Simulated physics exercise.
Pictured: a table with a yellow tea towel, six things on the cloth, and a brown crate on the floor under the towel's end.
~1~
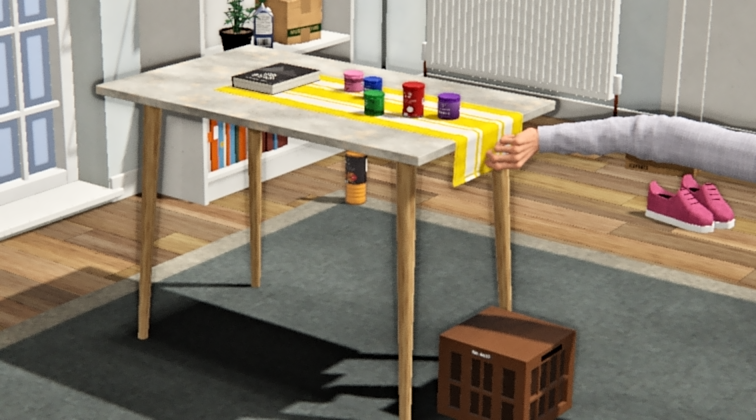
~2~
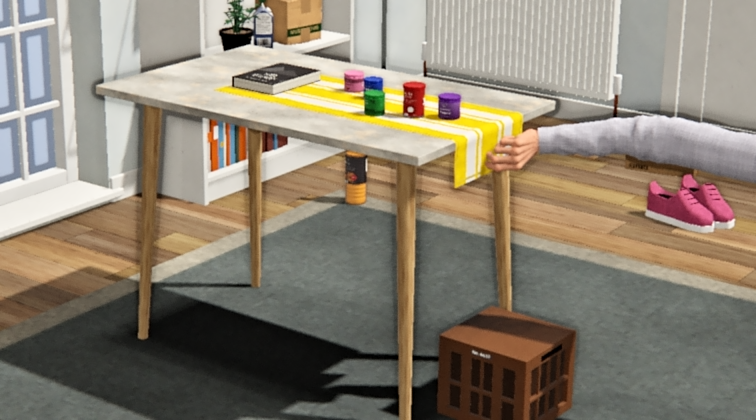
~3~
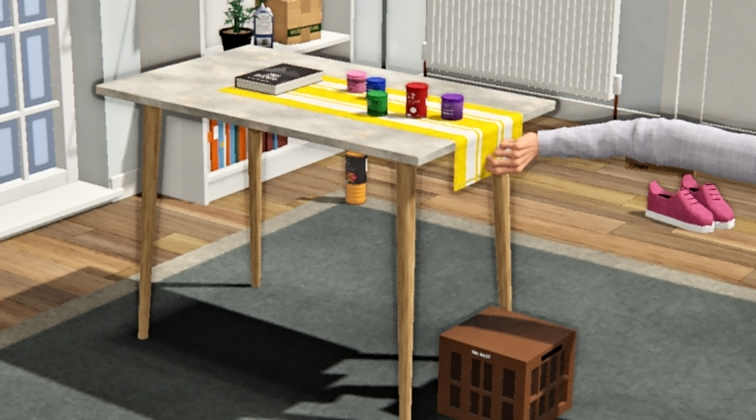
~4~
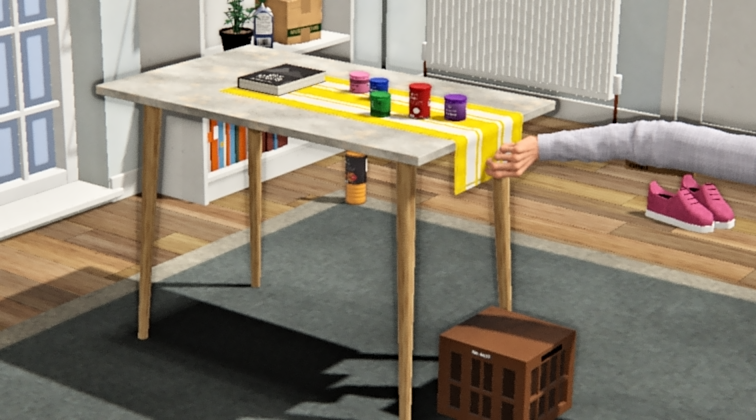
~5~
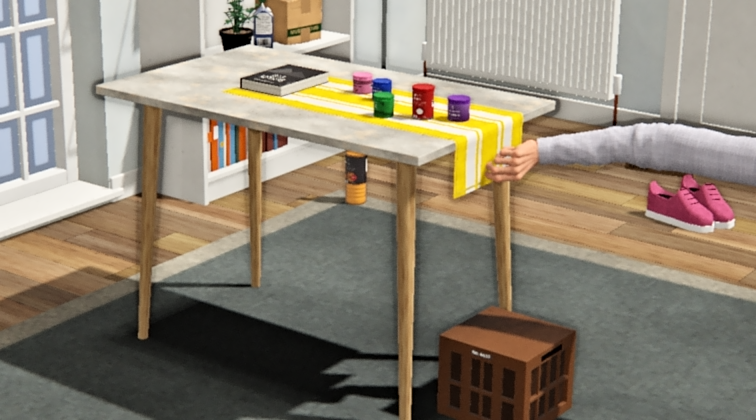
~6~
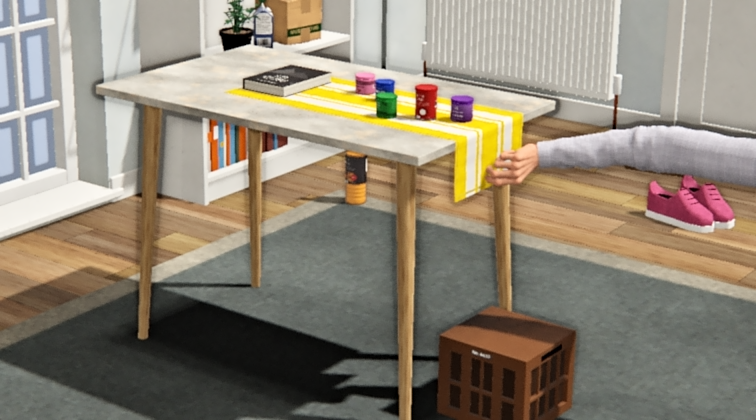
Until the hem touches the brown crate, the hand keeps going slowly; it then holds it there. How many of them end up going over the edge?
Just four fall.
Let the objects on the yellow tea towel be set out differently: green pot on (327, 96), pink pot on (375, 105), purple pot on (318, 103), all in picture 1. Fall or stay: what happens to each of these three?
Here's how it goes: The green pot remains in place, the pink pot leaves the top and the purple pot remains in place.
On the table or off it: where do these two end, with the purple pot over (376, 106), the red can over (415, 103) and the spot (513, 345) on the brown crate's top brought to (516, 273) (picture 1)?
The purple pot stays put; the red can stays put.
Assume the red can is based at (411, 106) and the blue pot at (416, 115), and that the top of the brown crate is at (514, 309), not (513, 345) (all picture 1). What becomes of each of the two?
Final state: The red can is no longer up, the blue pot is no longer up.
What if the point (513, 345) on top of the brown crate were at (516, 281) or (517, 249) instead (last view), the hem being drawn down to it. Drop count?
Numbers: 2; 1.
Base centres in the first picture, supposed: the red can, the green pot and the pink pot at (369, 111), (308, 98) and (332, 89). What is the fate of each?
Outcome: Red can is gone; green pot keeps its perch; pink pot keeps its perch.
Early on, hem near (488, 247); purple pot gone.
Midway, hem near (488, 304); purple pot, red can and green pot gone.
Finally, hem on the crate; purple pot, red can, green pot and blue pot gone. It carries off four.
